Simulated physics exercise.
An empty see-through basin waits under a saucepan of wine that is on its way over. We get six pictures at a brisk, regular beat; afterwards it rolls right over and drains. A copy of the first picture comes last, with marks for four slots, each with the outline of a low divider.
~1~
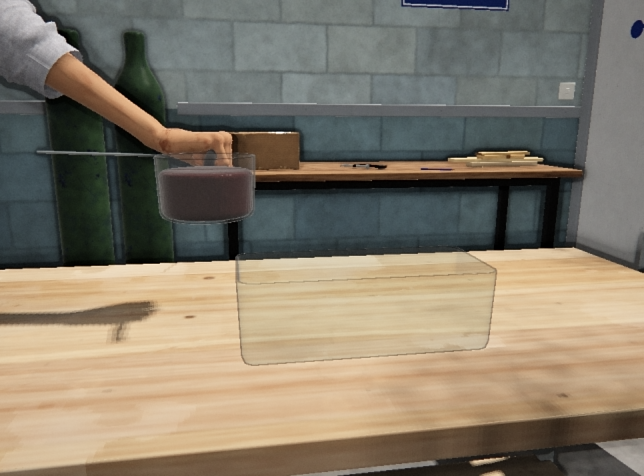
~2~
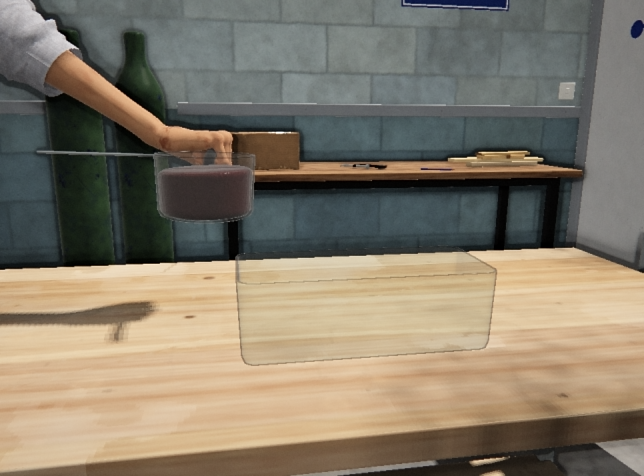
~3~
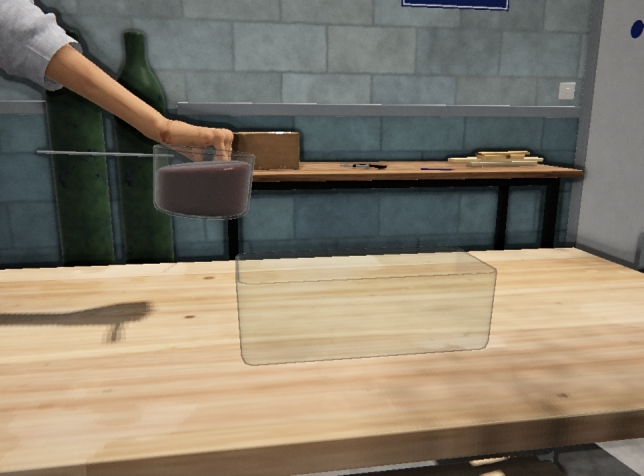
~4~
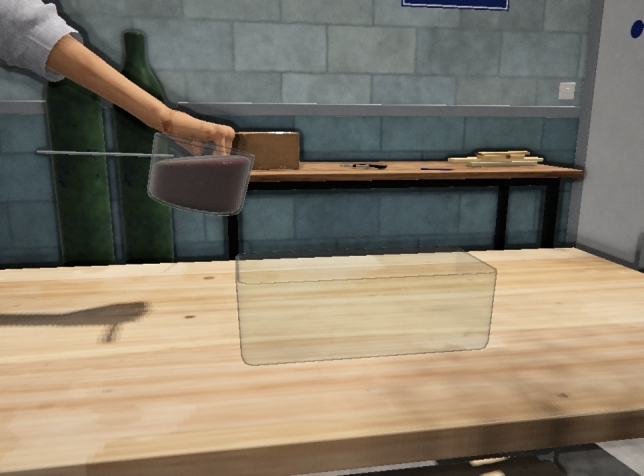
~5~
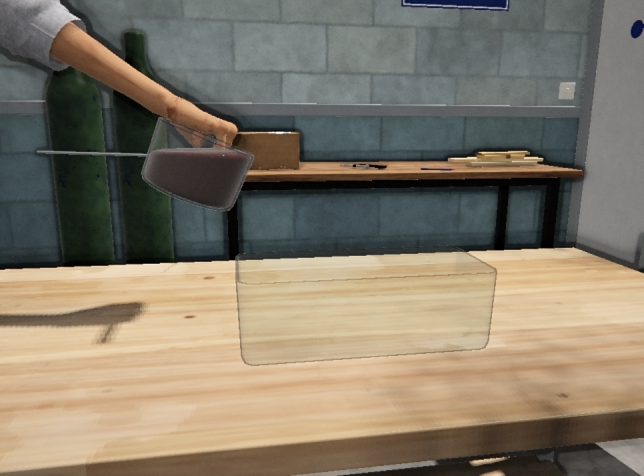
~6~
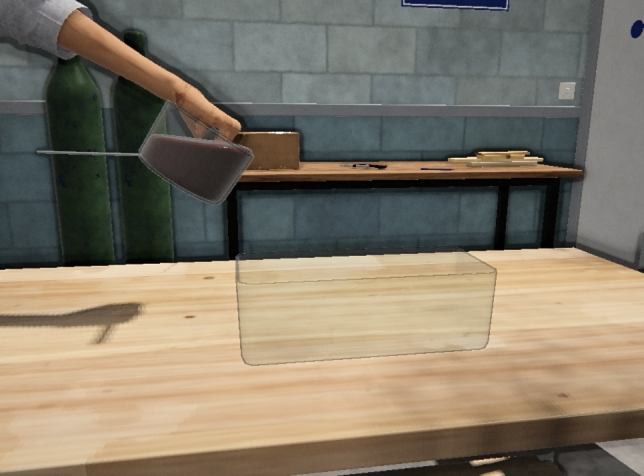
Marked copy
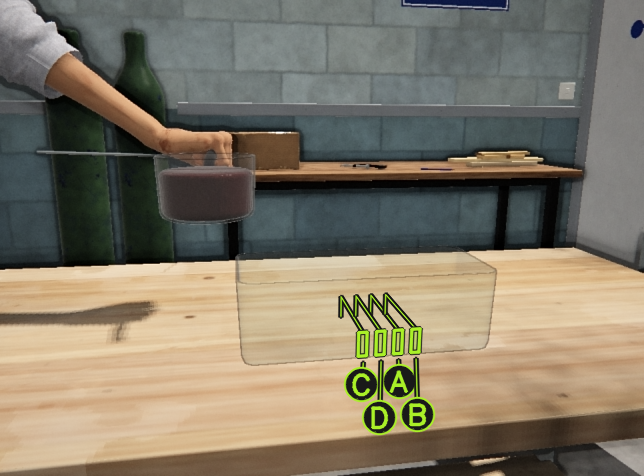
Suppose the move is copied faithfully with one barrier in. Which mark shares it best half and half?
It is C.
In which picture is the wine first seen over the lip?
In picture 6.
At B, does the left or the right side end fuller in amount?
The left one.
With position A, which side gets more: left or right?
The left one.
On the marked copy, A at (398, 359); B at (416, 358); C at (363, 362); D at (381, 361).
With A, about 81 % ends left of the wall and 12 % right of it; 7 % is lost outside.
With B, about 75 % ends left of the wall and 14 % right of it; 11 % is lost outside.
With C, about 48 % ends left of the wall and 48 % right of it; 4 % is lost outside.
With D, about 74 % ends left of the wall and 18 % right of it; 8 % is lost outside.
